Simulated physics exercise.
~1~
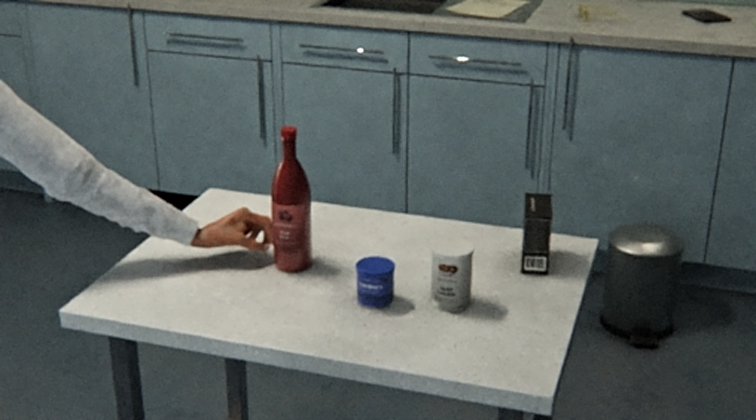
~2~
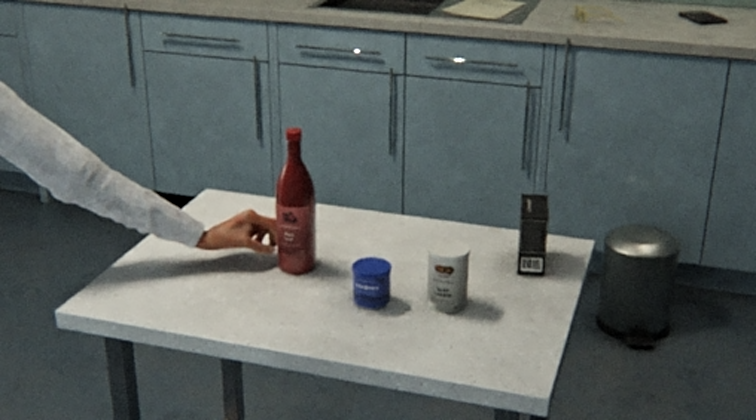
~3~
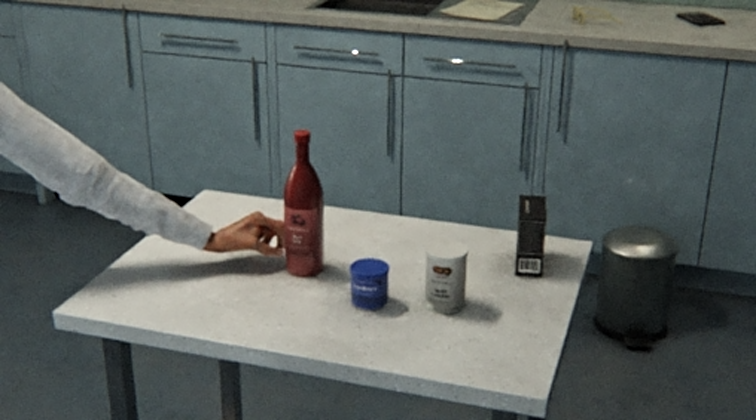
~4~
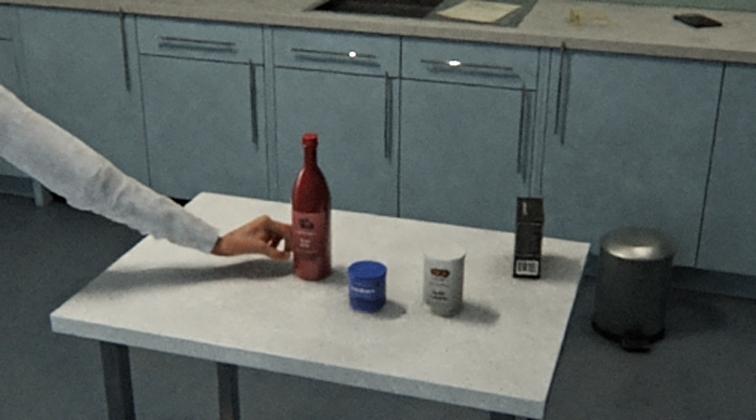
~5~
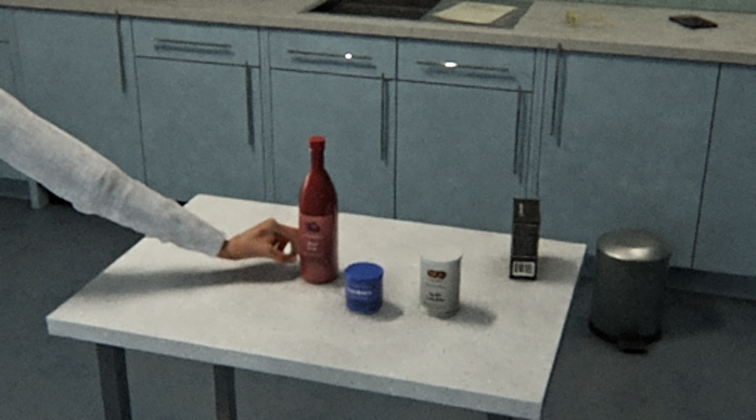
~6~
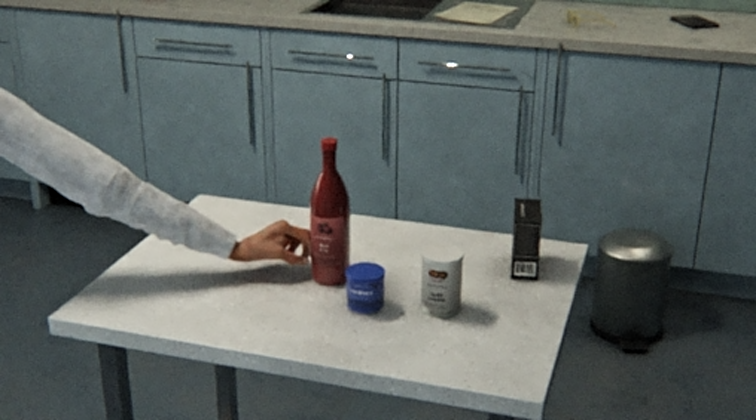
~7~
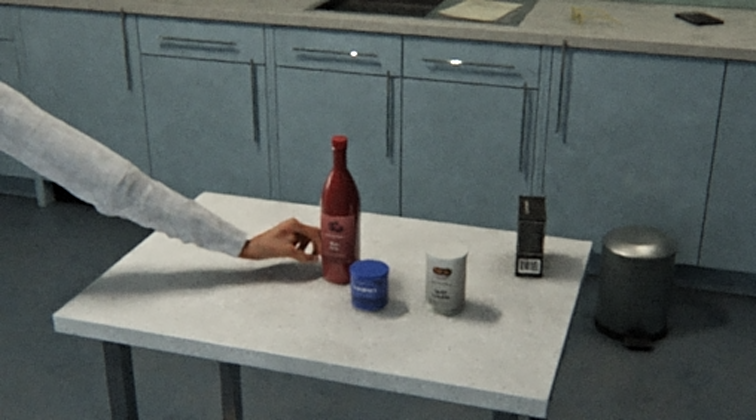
A tall red bottle stands upright near the left side of a white table, with a fingertip from a white-sleeved arm resting against it. A blue tin, a white tin and a black packet stand to its right, in front of pale blue kitchen cabinets. The hand pushes the bottle slowly to the right, staying low beside it. The bottle slides steadily across the tabletop without toppling, drawing closer to the blue tin. By the end it stands upright just behind the blue tin, the hand still beside it, while the tins and packet remain in place.
